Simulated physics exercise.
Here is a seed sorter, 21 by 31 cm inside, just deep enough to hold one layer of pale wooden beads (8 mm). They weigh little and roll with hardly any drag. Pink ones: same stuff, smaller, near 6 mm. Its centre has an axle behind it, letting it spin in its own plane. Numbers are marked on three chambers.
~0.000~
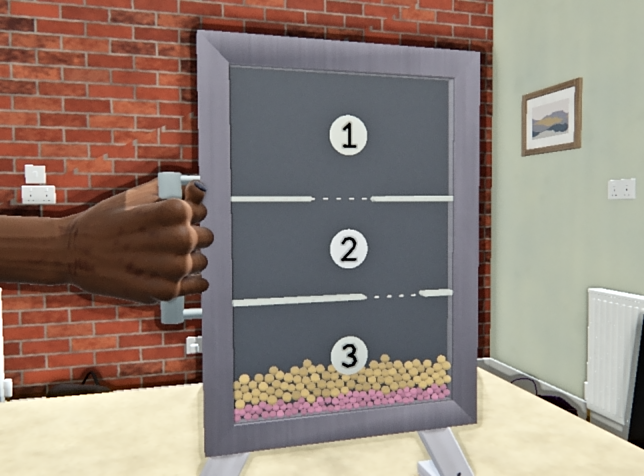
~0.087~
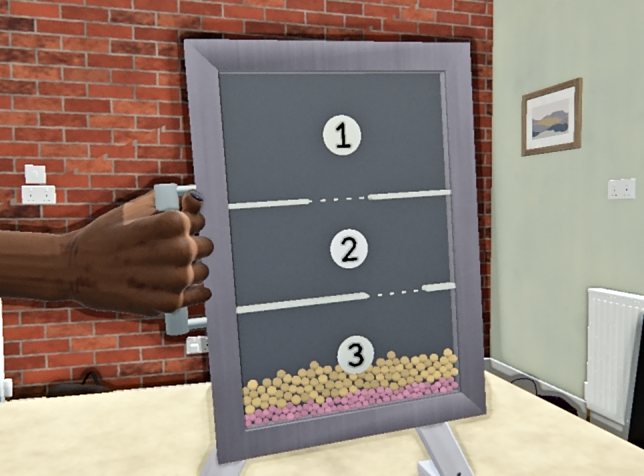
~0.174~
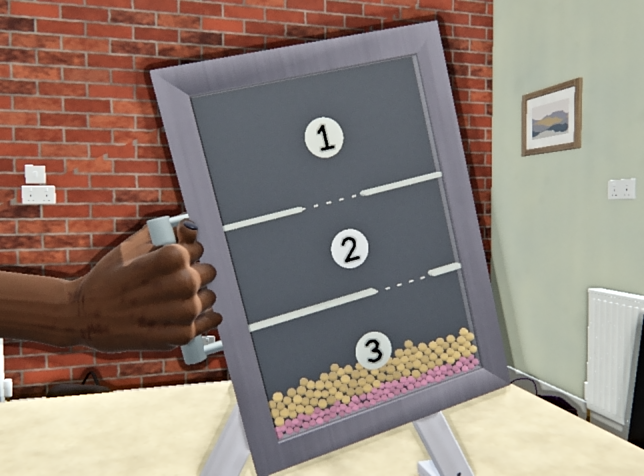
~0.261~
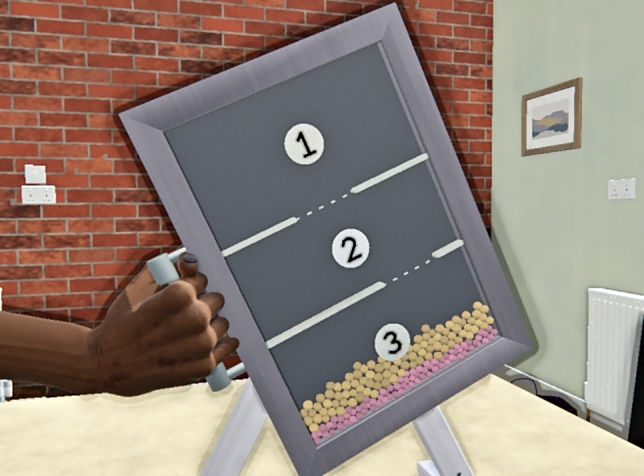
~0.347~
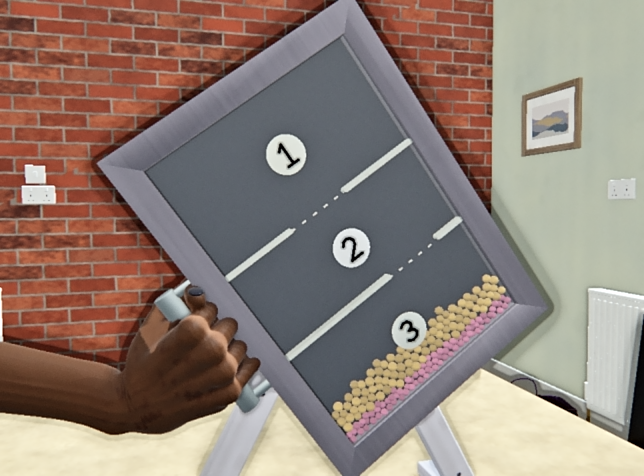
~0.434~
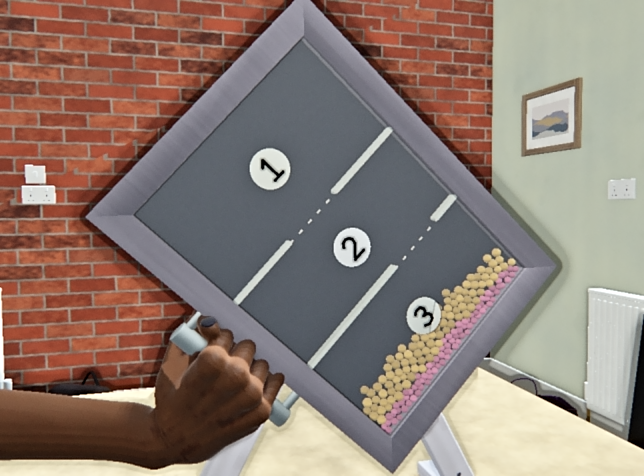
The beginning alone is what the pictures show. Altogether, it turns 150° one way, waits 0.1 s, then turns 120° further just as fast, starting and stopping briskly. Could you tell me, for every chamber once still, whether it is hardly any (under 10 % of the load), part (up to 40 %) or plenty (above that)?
Chamber 1 is hardly any, chamber 2 is plenty, chamber 3 is plenty.
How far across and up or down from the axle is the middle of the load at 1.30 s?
Roughly 10 centimetres to the right and 6 centimetres above.
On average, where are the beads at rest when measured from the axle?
Left: About 5 cm; below: About 8 cm.
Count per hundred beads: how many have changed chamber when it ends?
Close to 50 % end up somewhere else.
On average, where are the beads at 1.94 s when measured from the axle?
Left about 2 cm, up about 8 cm.
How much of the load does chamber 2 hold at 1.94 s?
About 10 % of the load.
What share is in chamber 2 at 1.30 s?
About 0 percent.
After 1.30 s, it stands 150° anticlockwise; the beads' middle is 10 cm right of and 6 cm above the centre; no. 3, 100 %.
After 1.94 s, it has come round 210° anticlockwise; the beads' middle is 2 cm left of and 8 cm above the centre; no. 2, 10 %, no. 3, 90 %.
After 2.47 s, it has come round 270° anticlockwise; the beads' middle is 5 cm left of and 8 cm below the centre; no. 2, 50 %, no. 3, 50 %.
Settled by 2.9 s, it has come round 270° anticlockwise; no. 1, 0 %, no. 2, 50 %, no. 3, 50 %.
